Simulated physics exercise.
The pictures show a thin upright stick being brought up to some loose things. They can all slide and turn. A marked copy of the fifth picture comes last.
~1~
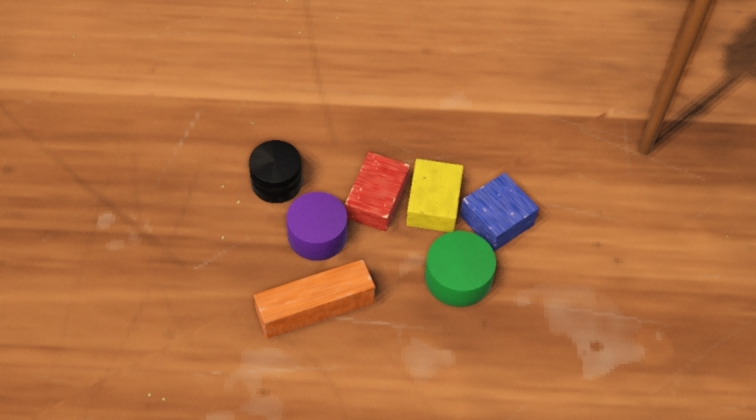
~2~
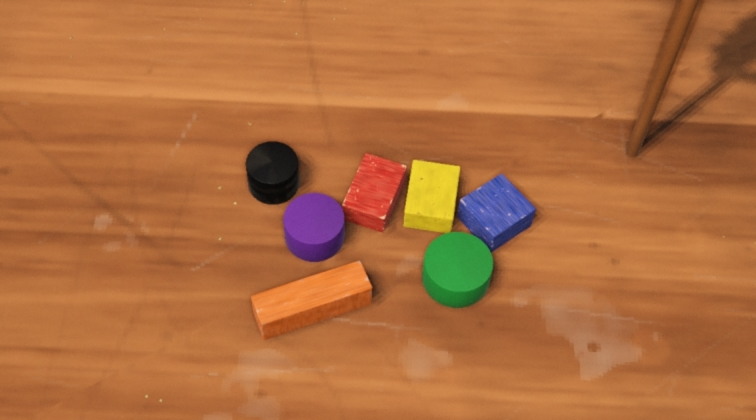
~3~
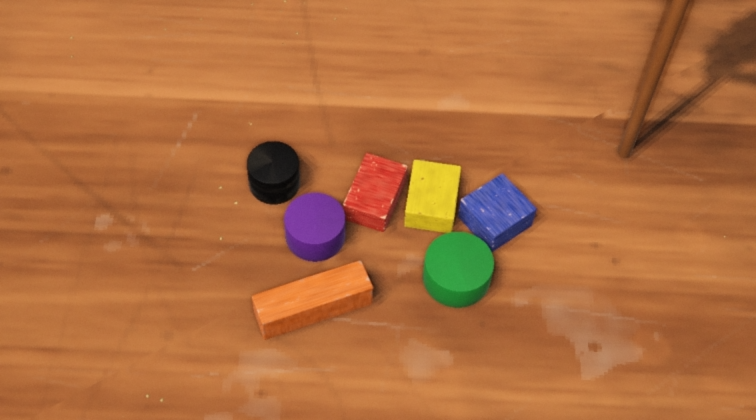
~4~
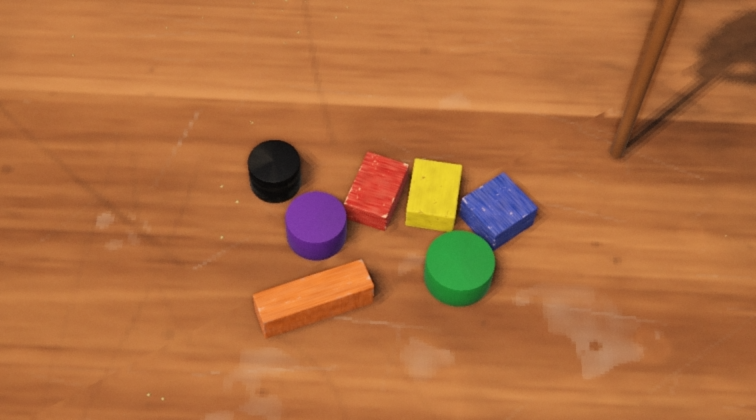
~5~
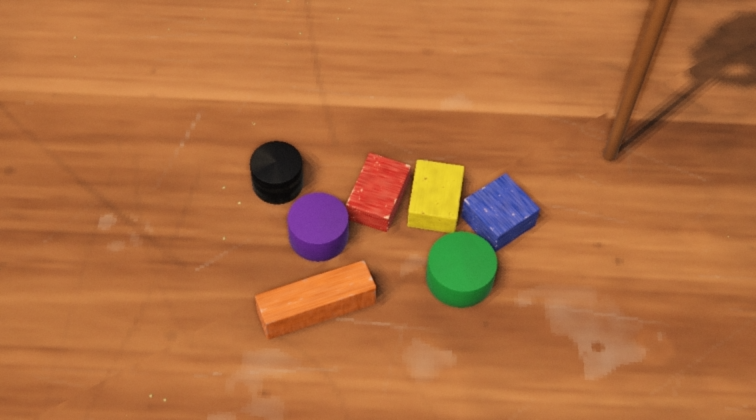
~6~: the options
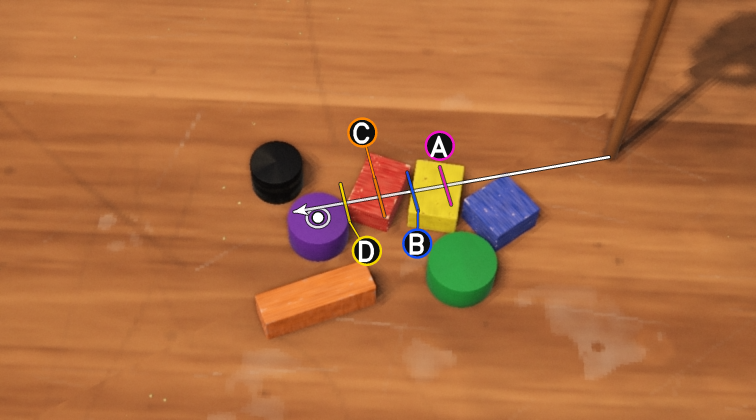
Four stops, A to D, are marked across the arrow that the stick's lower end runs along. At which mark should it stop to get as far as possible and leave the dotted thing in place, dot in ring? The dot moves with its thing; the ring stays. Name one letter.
Stop at A.
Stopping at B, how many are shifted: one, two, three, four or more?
It has moved three.
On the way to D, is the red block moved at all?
Yes.
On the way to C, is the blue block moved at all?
By then, no.
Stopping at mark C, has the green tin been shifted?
No.
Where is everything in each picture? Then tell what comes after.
The first picture shows green tin (461, 269); black tin (276, 172); orange bar (315, 299).
The second picture shows orange bar (312, 300); blue block (496, 213).
The third picture shows purple tin (315, 227); red block (375, 193).
The fourth picture shows yellow block (434, 196); green tin (460, 269).
The fifth picture shows black tin (277, 173); orange bar (316, 300); blue block (500, 213).
On the copy, A at (446, 185); B at (413, 191); C at (379, 197); D at (345, 203); the arrow from (609, 157) to (294, 212); the white dot at (318, 217).
On A. First, foot of the stick (550, 169).
Then, foot of the stick (491, 179).
Finally, foot of the stick (445, 186); yellow block (418, 202); red block (369, 191); the dot is still in its ring.
By contrast, B shifts the dotted thing to (297, 236); C shifts the dotted thing to (269, 250); D shifts the dotted thing to (241, 269).
